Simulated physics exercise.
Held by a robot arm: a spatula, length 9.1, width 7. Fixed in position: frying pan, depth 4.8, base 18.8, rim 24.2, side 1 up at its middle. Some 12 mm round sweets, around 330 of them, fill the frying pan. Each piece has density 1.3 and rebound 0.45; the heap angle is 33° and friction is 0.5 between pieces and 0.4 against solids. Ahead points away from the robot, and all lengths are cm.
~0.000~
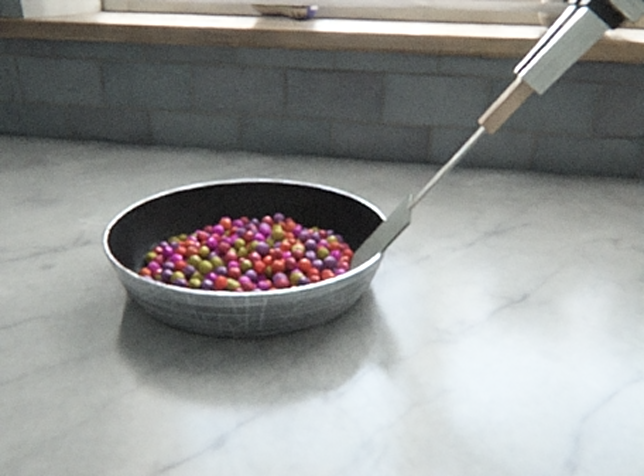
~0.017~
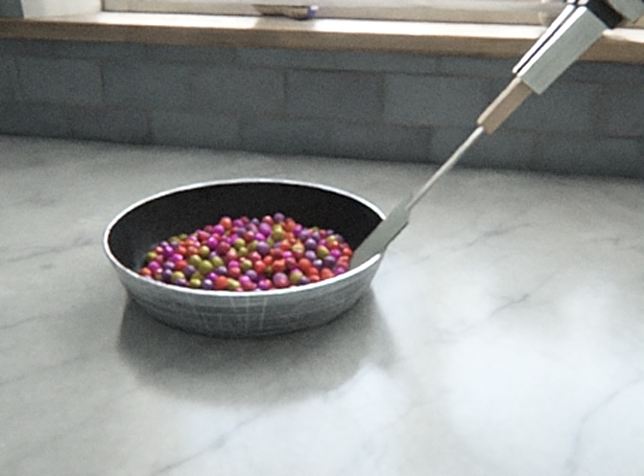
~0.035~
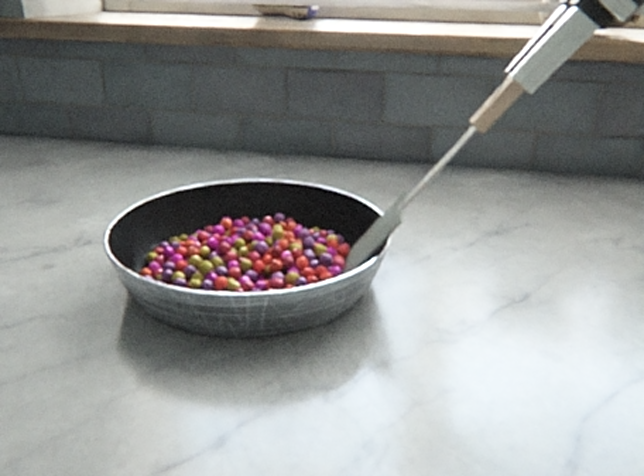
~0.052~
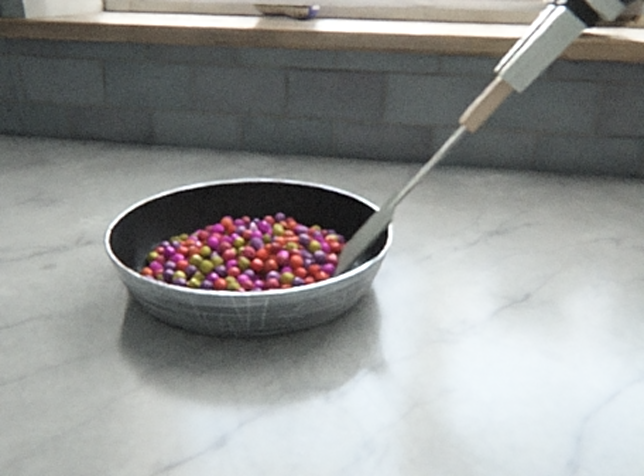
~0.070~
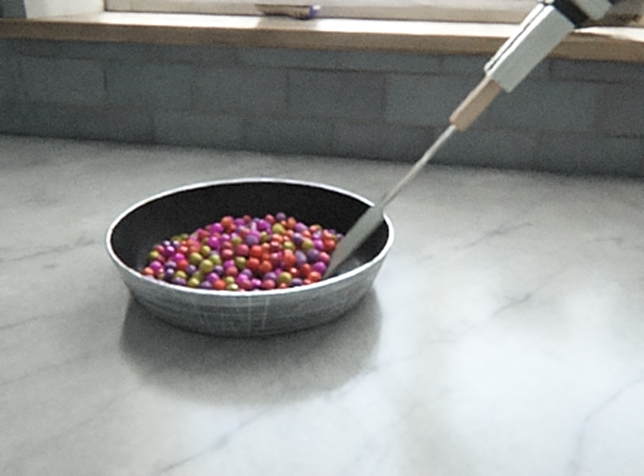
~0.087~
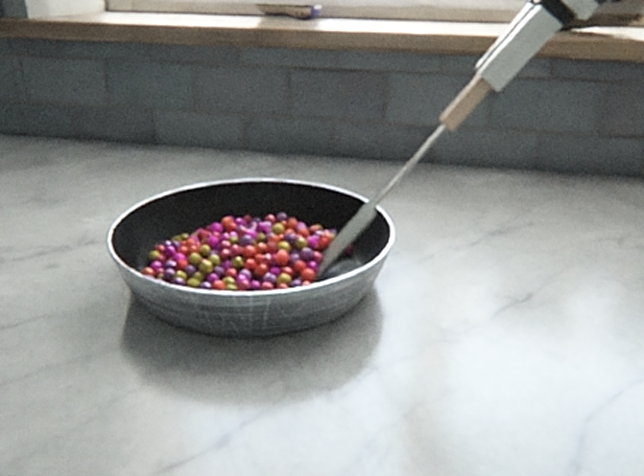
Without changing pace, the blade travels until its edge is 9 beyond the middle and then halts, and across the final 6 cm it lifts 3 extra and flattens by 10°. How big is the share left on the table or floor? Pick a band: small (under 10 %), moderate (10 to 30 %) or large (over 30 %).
The share is small, under 10 %.
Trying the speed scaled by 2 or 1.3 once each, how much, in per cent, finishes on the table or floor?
I'd expect close to 20 and then close to 5 percent.
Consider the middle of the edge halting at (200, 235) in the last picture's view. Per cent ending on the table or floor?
Approximately 0 per cent, I reckon.
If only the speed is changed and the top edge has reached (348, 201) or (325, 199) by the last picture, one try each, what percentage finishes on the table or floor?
First try about 15 %, second try about 20 %.
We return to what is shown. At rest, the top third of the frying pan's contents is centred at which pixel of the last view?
At about (162, 238).
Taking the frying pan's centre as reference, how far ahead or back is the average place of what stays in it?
4.0 cm ahead.
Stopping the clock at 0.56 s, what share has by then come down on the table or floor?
My estimate is roughly 5 %.
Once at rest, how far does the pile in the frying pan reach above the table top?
It reaches about 6.0 cm.
After 0.20 s, sloping 54°, highest piece 4 above the table; 331 in the frying pan.
After 0.31 s, sloping 50°, highest piece 6 above the table; 331 in the frying pan.
After 0.56 s, sloping 44°, highest piece 6 above the table; 318 in the frying pan, 12 on the table or floor, 1 on the blade or in flight.
After 1.61 s, sloping 44°, highest piece 6 above the table; 318 in the frying pan, 13 on the table or floor.
In the end, 318 in the frying pan, 13 on the table or floor. That is 4 % on the table or floor.
